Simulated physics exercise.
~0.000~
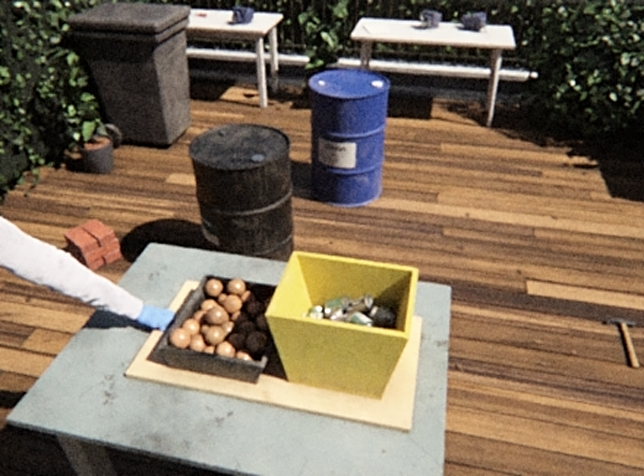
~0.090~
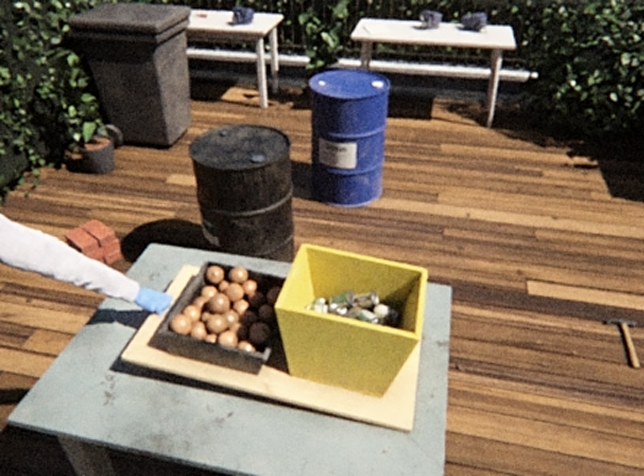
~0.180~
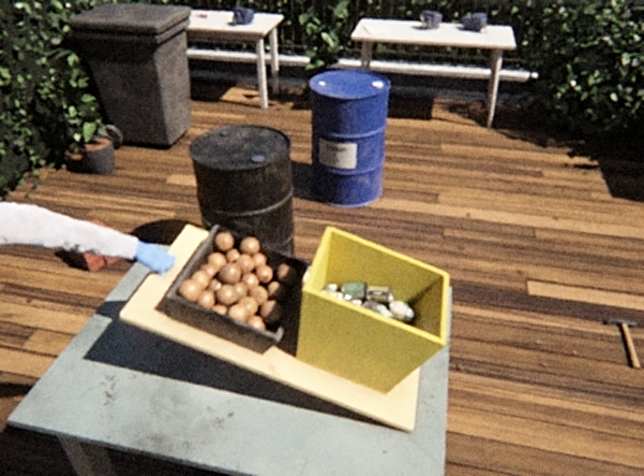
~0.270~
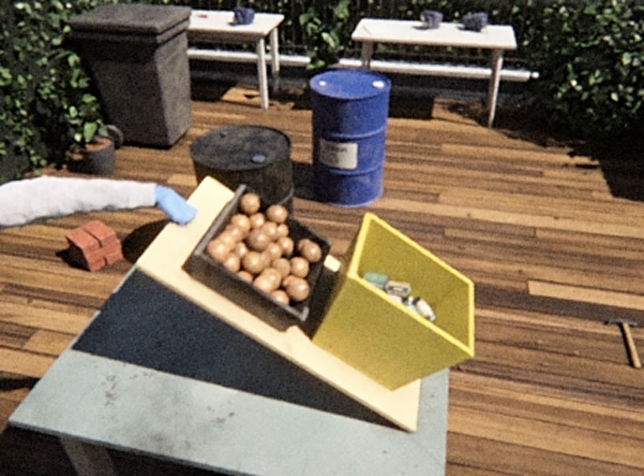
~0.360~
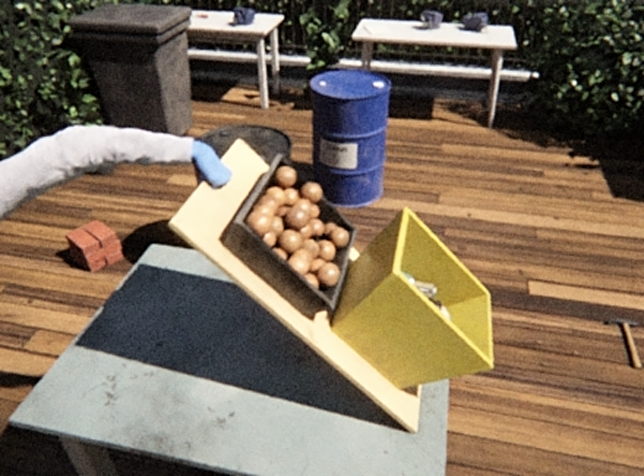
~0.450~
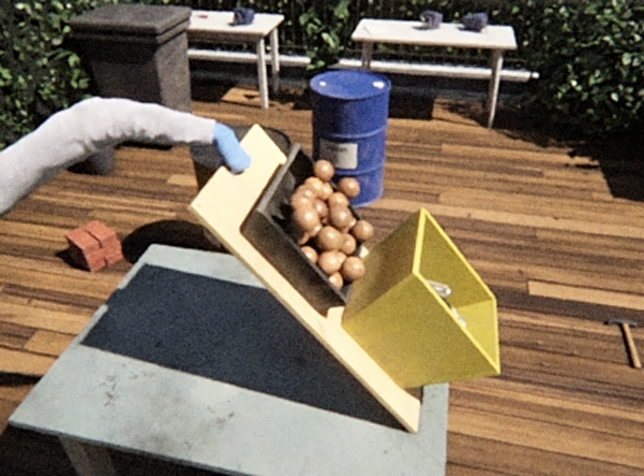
The clip opens on a board lying flat on an outdoor table, holding a black crate of round brown items beside a yellow crate of small metallic ones. A blue-gloved hand lifts the board's left end, tilting both crates steeply rightward as the brown items bunch toward the black crate's lower side.
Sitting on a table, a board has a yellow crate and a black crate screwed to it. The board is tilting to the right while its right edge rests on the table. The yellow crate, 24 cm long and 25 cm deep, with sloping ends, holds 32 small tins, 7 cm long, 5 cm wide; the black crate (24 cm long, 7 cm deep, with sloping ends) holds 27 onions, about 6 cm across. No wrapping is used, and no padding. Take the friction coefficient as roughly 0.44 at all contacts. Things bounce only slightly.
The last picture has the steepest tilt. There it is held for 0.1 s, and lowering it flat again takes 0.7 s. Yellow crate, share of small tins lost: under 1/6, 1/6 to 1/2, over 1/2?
Under 1/6.
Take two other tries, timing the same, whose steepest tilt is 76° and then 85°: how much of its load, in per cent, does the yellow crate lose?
60 % and 80 %.
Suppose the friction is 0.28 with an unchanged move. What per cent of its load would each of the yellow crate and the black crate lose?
Yellow crate 10, black crate 30 per cent.
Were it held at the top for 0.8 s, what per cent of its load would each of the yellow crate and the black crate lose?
In that case you'd see yellow crate shed 0 percent of its load and black crate shed 40 percent.
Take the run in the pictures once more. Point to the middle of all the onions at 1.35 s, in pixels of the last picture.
Their middle is at about (265, 334).
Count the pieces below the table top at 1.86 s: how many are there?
I'd estimate some 8 by that time.
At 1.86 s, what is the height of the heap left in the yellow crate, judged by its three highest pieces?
I'd say near 16 cm.
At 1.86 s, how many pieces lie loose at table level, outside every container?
Near 2, give or take.
After 0.67 s, tilt 46°; yellow crate 32 in, 0 out and black crate 23 in, 4 out.
After 0.96 s, tilt 19°; yellow crate 32 in, 0 out and black crate 18 in, 9 out.
After 1.35 s, tilt 0°; yellow crate 32 in, 0 out and black crate 15 in, 12 out.
When it is over (at 1.86 s), yellow crate 32 in, 0 out and black crate 15 in, 12 out. Asked share, 0 of 32, 0 per cent.
